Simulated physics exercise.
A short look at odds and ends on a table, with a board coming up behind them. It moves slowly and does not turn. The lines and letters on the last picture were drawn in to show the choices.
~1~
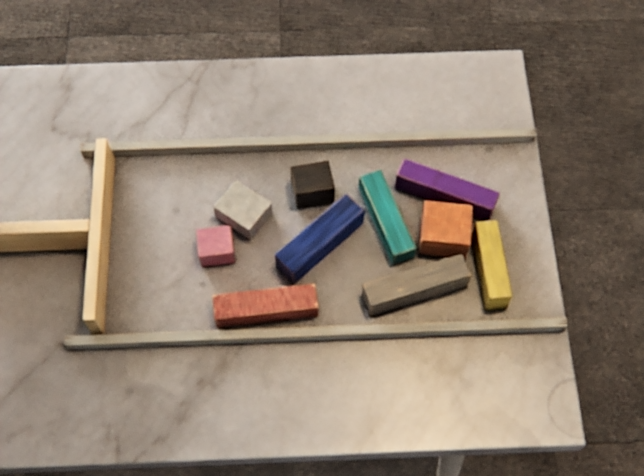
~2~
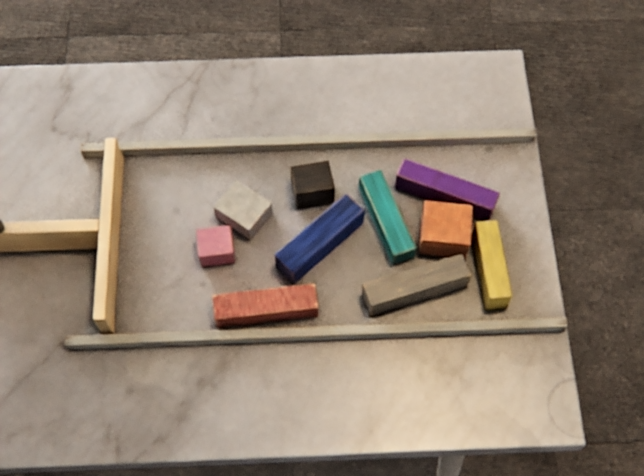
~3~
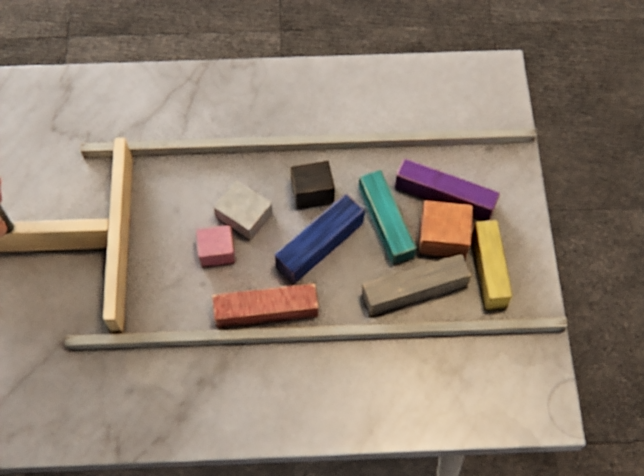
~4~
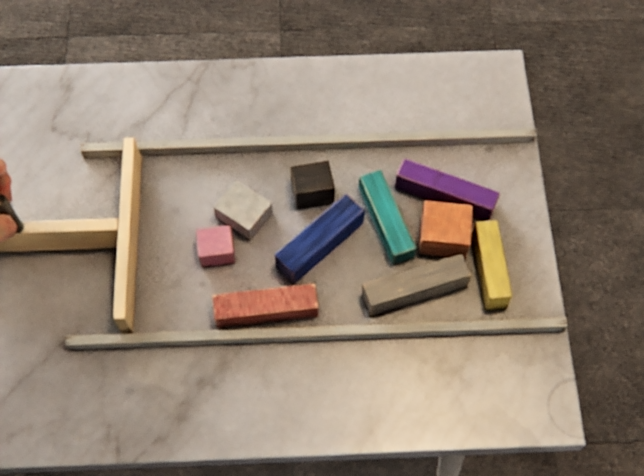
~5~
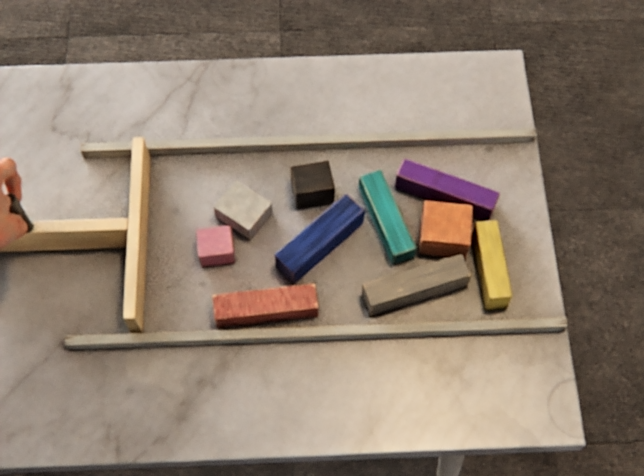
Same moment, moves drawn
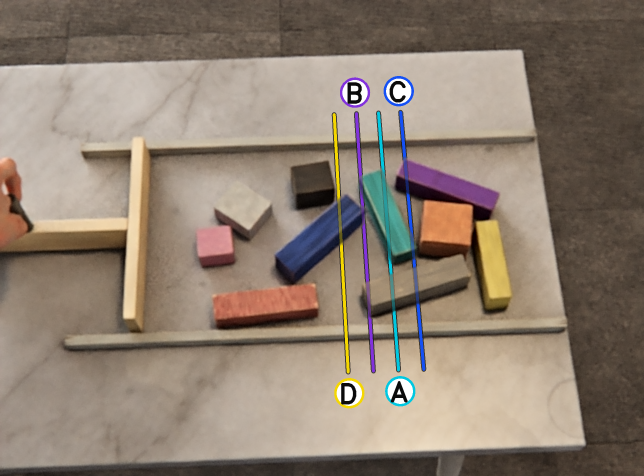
A pale wooden board fixed to a handle stands upright between two thin rails on a light marble-patterned table, seen from above by a still camera. To its right lie scattered pink, white, black, red, blue, teal, grey, purple, orange and yellow blocks and sticks. The board slides slowly a short way right without turning, a hand appearing on its handle at left, while the pieces stay still.
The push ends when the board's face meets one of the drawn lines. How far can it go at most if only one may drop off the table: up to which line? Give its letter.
A.
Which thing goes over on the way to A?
It is the yellow bar.
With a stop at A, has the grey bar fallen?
By then, no.
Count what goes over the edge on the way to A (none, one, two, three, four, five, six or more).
One.
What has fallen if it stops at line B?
The yellow bar.
On the copy, A at (388, 233); B at (364, 234); C at (411, 232); D at (341, 235).
On A. First, board (224, 220); red bar (285, 308); white block (262, 207).
Then, board (314, 217); yellow bar (534, 254); grey bar (477, 278).
Finally, board (385, 215); yellow bar over the edge; grey bar (542, 267); one fallen.
By contrast, B is within the limit but short; C drops two; D is within the limit but short.
